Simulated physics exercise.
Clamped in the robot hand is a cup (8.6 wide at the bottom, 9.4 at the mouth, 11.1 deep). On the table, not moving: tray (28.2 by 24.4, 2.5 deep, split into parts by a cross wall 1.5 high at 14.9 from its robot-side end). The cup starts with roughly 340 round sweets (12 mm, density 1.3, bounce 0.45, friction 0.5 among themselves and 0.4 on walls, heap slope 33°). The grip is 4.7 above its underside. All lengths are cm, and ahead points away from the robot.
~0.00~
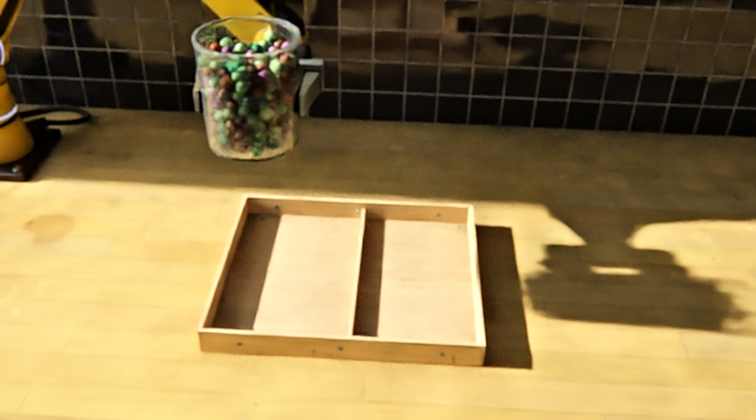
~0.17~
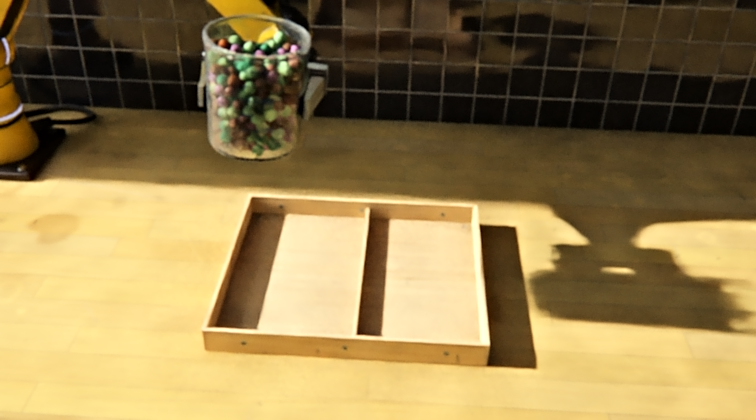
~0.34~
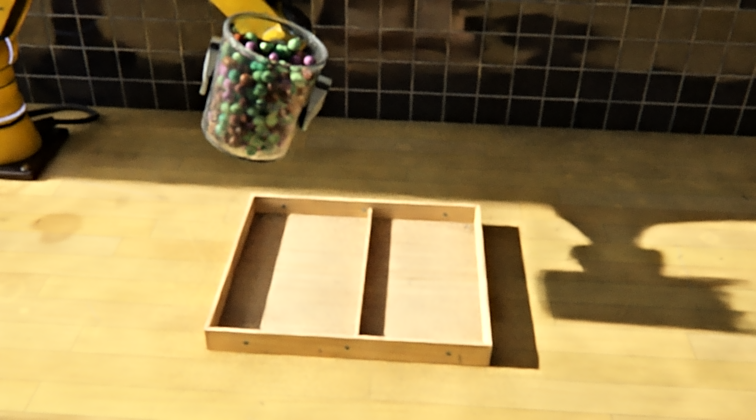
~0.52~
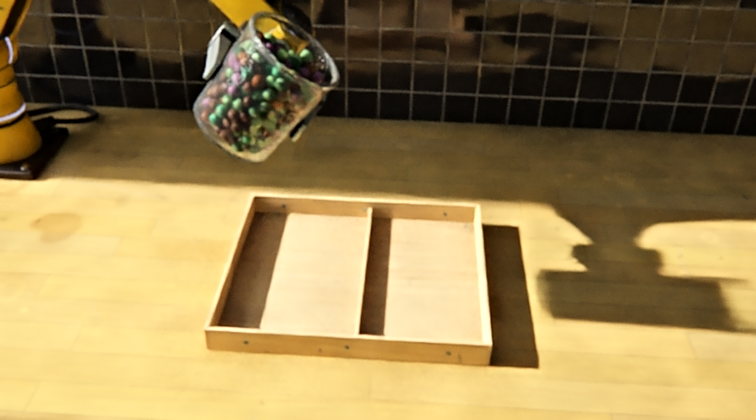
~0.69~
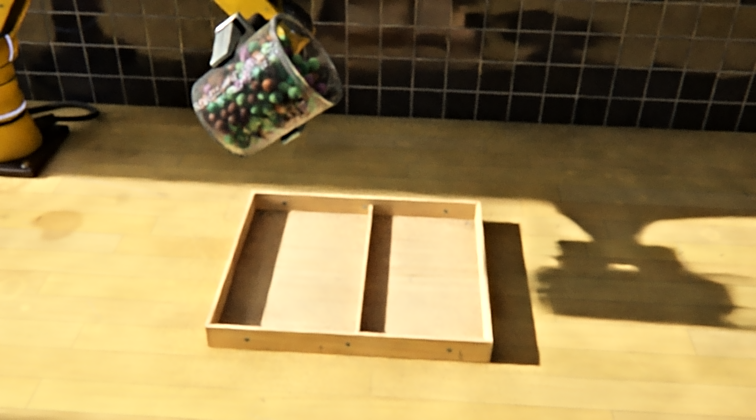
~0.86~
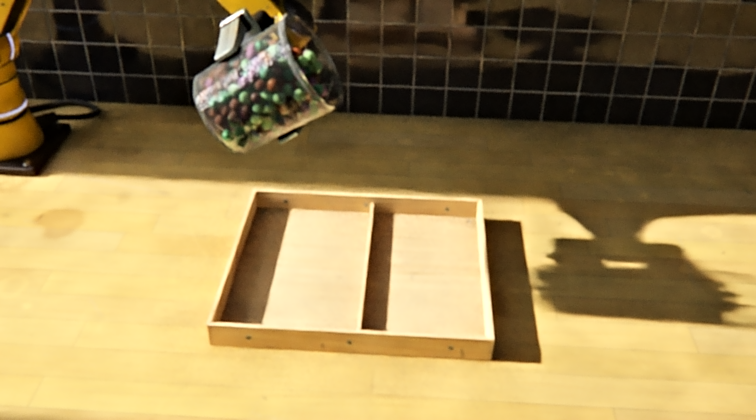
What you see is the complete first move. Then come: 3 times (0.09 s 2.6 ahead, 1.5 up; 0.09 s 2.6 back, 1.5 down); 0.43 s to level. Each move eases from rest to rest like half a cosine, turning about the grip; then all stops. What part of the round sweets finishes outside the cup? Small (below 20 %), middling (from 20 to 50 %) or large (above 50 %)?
Answer: Middling; from 20 to 50 % of the round sweets finish outside the cup.
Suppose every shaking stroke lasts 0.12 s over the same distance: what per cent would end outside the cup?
In that case some 20 per cent.
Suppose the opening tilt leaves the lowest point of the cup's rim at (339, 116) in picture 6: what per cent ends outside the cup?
Some 60 per cent.
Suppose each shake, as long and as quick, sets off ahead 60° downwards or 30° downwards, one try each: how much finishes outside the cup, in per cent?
About 5 and 10 per cent.
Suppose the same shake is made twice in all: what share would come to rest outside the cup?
It would be near 30 per cent.
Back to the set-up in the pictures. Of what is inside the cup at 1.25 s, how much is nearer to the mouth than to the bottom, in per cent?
About 50 per cent.
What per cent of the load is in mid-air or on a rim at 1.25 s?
About 12 per cent.
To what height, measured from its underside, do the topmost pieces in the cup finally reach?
About 9.0 cm.
After 1.25 s, tilted 57° forward, highest piece 26 above the table; 256 in the cup, 46 in the far-side part, 43 in flight or on a rim.
After 1.64 s, tilted 24° forward, highest piece 27 above the table; 219 in the cup, 104 in the far-side part, 11 on the table or floor, 10 in the robot-side part, 1 in flight or on a rim.
After 2.03 s, level, highest piece 27 above the table; 218 in the cup, 104 in the far-side part, 12 in the robot-side part, 11 on the table or floor.
After 3.08 s, level, highest piece 27 above the table; 218 in the cup, 104 in the far-side part, 12 in the robot-side part, 11 on the table or floor.
In the end, 218 in the cup, 104 in the far-side part, 12 in the robot-side part, 11 on the table or floor. That is 37 % outside the cup.
